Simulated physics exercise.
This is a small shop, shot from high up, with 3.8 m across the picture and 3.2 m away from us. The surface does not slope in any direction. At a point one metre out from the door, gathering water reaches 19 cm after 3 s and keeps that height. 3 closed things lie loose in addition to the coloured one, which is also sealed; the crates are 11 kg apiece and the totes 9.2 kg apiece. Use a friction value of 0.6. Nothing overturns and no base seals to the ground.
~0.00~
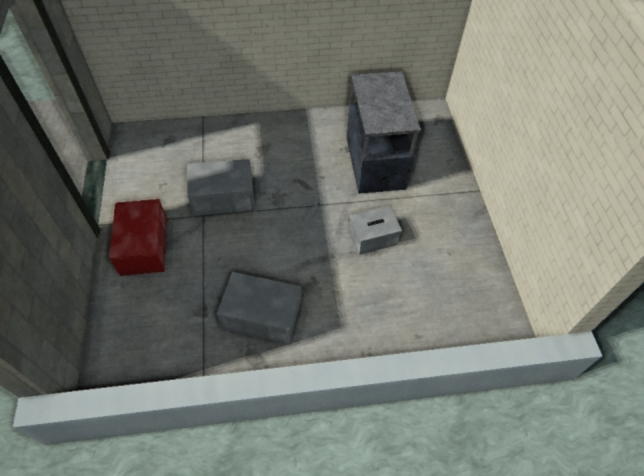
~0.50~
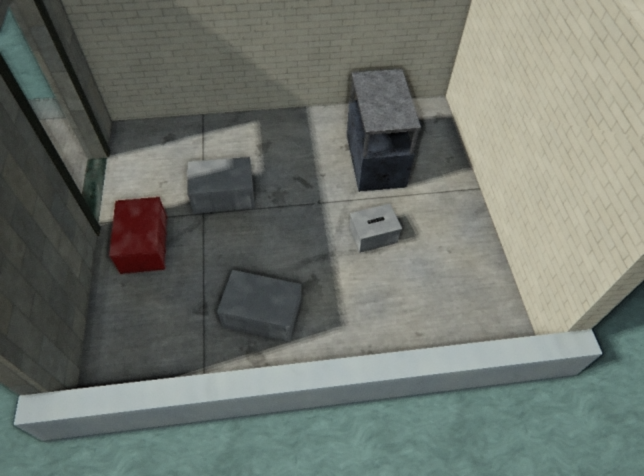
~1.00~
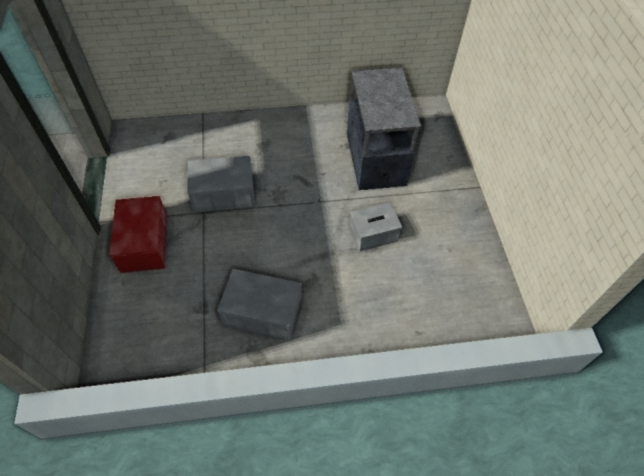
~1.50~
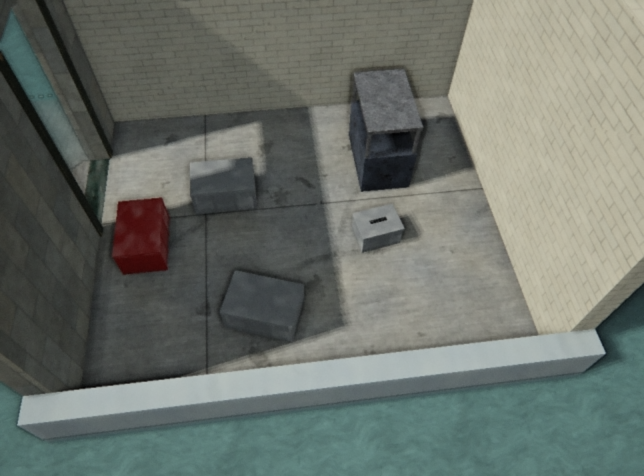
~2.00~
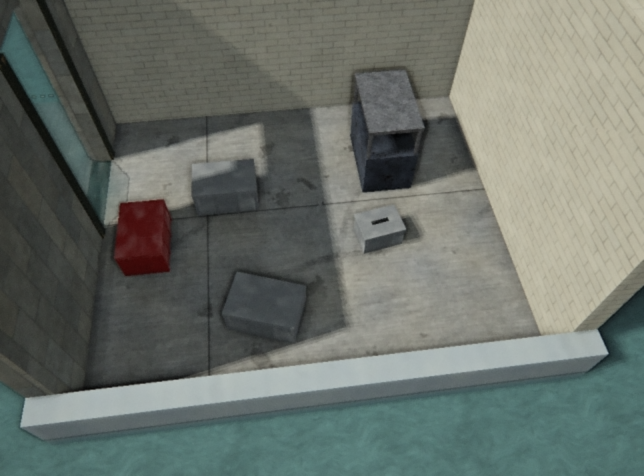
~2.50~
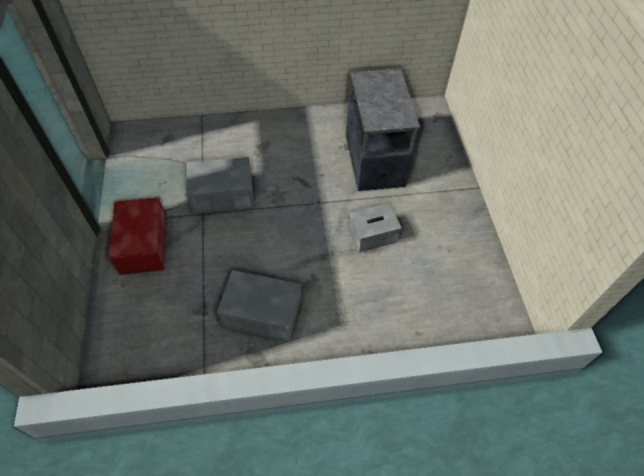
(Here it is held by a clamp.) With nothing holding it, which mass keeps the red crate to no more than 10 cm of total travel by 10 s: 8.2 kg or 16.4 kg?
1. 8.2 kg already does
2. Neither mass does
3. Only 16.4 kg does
(3) Only 16.4 kg does.
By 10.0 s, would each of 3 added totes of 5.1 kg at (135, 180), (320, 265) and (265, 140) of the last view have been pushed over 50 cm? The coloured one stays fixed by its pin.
In that order: Over, over, more.
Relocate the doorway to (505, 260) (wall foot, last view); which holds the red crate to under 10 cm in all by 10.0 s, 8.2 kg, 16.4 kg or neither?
Okay, so both masses fail.
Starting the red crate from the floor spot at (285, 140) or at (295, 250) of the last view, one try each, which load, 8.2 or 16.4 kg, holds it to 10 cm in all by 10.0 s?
Well, at the first spot no weight will do, and at the second no weight will do.
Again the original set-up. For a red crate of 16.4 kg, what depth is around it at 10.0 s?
Around 6 cm.
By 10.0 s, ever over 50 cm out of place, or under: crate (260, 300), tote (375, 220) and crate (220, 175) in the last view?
Results in sequence: Threshold not reached; threshold exceeded; threshold exceeded.
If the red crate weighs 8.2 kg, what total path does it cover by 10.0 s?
Around 60 centimetres in total.
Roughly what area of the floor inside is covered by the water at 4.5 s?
Around 6.0 m2 of it.
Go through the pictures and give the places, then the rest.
The red crate at (135, 227), on the bottom; water covers 0.0 m2; 0 of 4 have shifted, in the first frame.
The red crate at (135, 225) rests on the ground; 0.0 m2 under water; 0 of 4 have shifted, in the second frame.
The red crate at (136, 224) rests on the ground; 0.0 m2 under water; 0 of 4 have shifted, in the third frame.
The red crate at (138, 226) rests on the ground; 0.0 m2 under water; 0 of 4 have shifted, in the fourth frame.
The red crate at (140, 227), on the bottom; 0.1 m2 under water; 0 of 4 have shifted, in the fifth frame.
The red crate at (135, 226) rests on the ground; water covers 0.6 m2; 0 of 4 have shifted, in the sixth frame.
After 3.5 s the red crate would be 5 cm from its start with 8.2 kg and 0 cm from its start with 16.4 kg; 4 cm of water round it then.
After 4.5 s the red crate would be 38 cm from its start with 8.2 kg and 0 cm from its start with 16.4 kg; 4 cm of water round it then.
After 7.0 s the red crate would be 52 cm from its start with 8.2 kg and 0 cm from its start with 16.4 kg; 4 cm of water round it then.
After 10.0 s the red crate would be 60 cm from its start with 8.2 kg and 0 cm from its start with 16.4 kg; 6 cm of water round it then.
